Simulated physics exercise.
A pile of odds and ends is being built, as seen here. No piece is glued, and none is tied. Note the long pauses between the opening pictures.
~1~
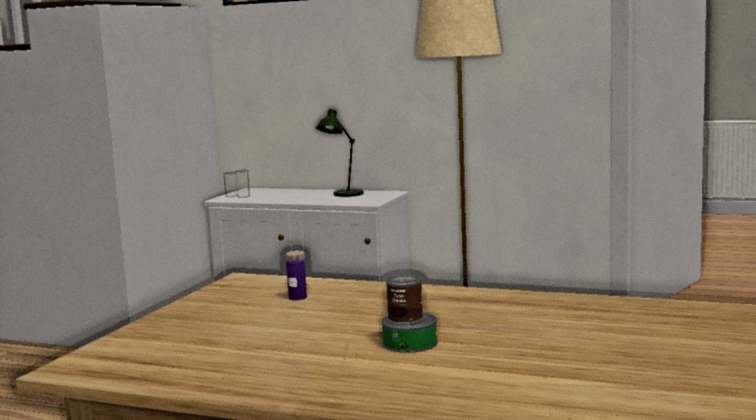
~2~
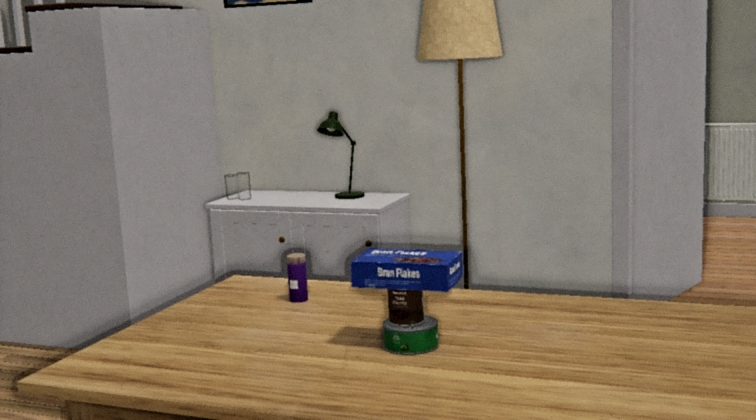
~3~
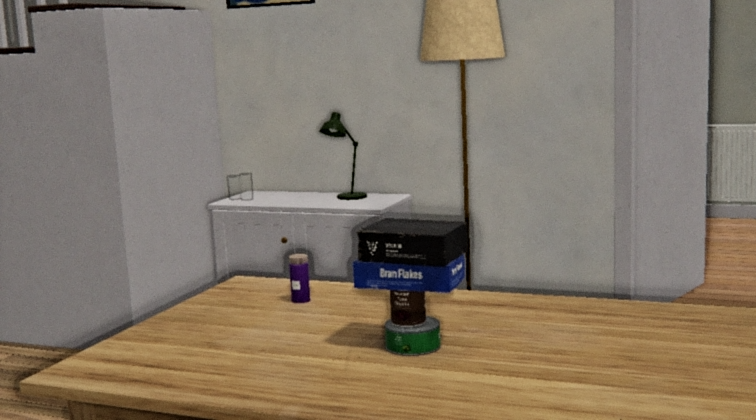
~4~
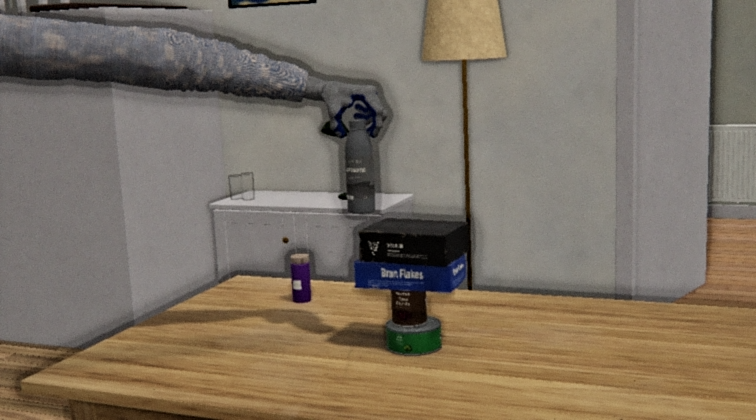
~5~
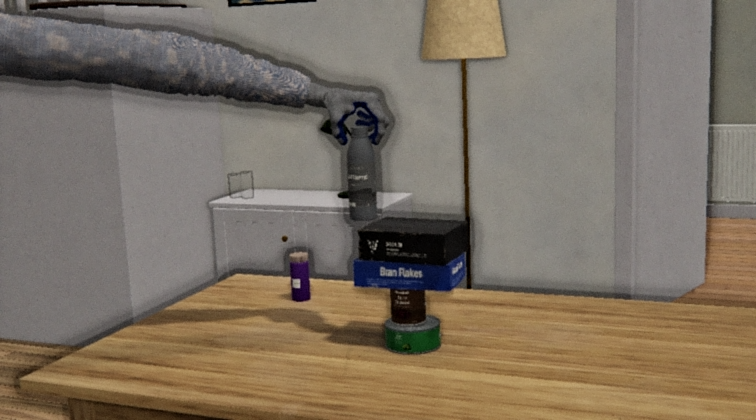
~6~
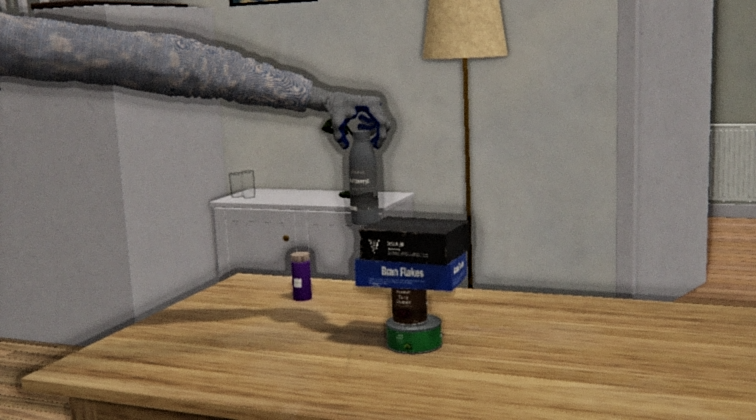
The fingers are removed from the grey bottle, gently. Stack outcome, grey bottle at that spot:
Collapse.
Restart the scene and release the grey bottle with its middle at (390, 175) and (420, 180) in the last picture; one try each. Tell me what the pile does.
Case one: The pile stands firm; case two: It stands firm.
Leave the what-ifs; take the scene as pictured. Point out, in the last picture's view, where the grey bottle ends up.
Around (288, 319).
Then, 0.50 s past the last view, grey bottle now fallen.
Then, 0.70 s past the last view, things are still on the move.
Finally, fallen, grey bottle; the other 5 still in place. Final places as the last picture's camera would see them, grey bottle near (288, 319). The pile comes apart.
